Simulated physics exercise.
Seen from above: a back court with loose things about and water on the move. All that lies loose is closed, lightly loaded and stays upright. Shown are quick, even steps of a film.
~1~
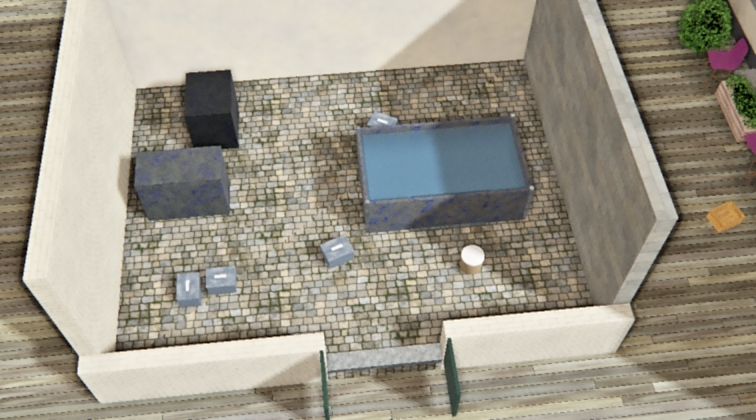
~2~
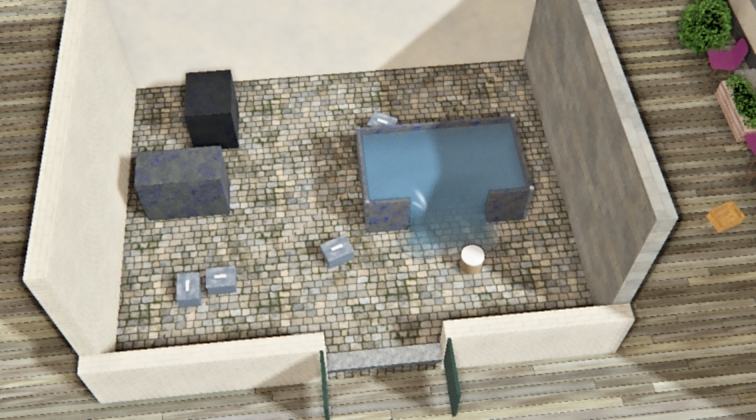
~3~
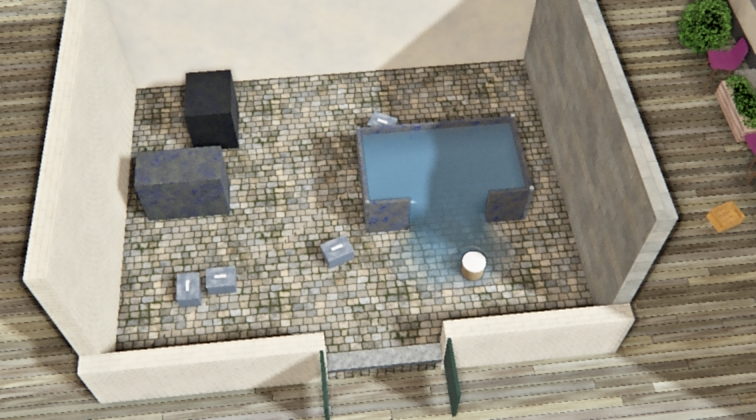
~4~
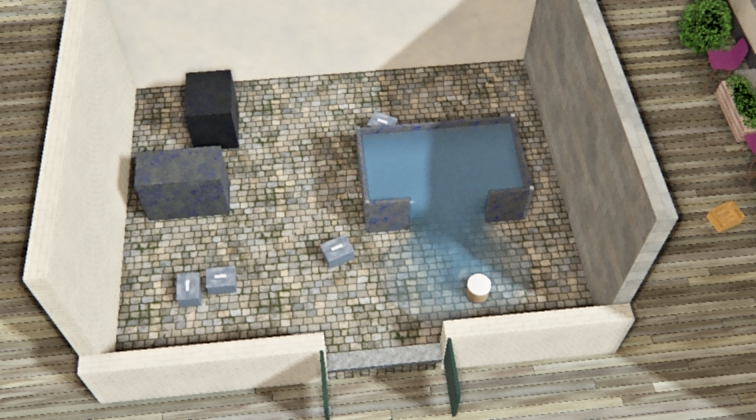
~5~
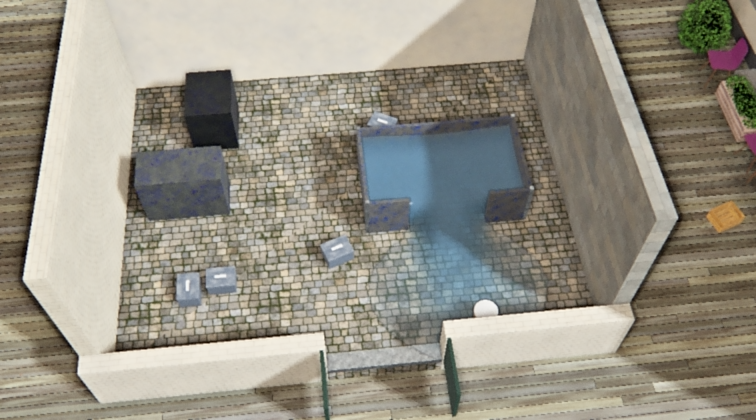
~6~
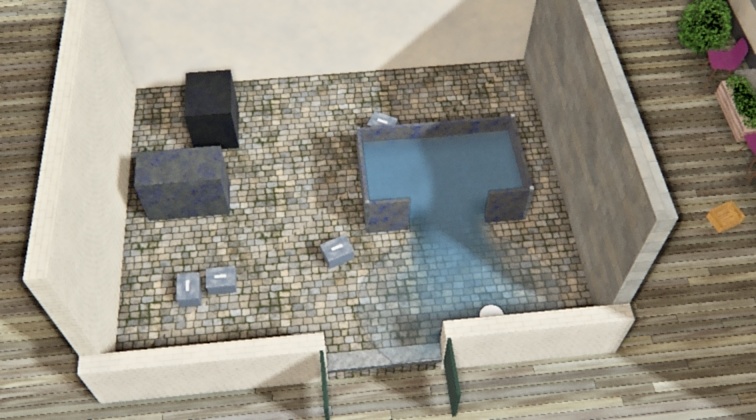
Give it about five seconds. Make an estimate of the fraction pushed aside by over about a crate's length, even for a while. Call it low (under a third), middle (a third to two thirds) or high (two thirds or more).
Low.
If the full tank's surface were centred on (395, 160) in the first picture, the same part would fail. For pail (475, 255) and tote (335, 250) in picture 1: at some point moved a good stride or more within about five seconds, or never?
Taking them in turn: Got there and didn't get there.
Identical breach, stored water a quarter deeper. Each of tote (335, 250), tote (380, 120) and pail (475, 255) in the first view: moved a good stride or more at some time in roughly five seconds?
In the order asked: Below that distance, below that distance and over that distance.
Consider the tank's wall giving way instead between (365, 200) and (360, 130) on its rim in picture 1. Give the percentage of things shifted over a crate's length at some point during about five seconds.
Roughly 40 %.
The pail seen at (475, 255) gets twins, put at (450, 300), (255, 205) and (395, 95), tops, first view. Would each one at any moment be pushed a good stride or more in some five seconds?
Here's the rundown: Sent far off, never gets far, and finally never gets far.
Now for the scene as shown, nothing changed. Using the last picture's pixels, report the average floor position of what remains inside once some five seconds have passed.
The remaining things centre around (325, 207).
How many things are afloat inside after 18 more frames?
Count: 0.
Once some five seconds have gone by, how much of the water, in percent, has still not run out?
72 %.
A moment on, 1 of 5 are well off their spots; 1 afloat.
Next, 1 of 5 are well off their spots; 0 afloat.
Later, 1 of 5 are well off their spots; 0 afloat.
In the end, 1 of 5 are well off their spots, and 1 have been at some point; 0 afloat.
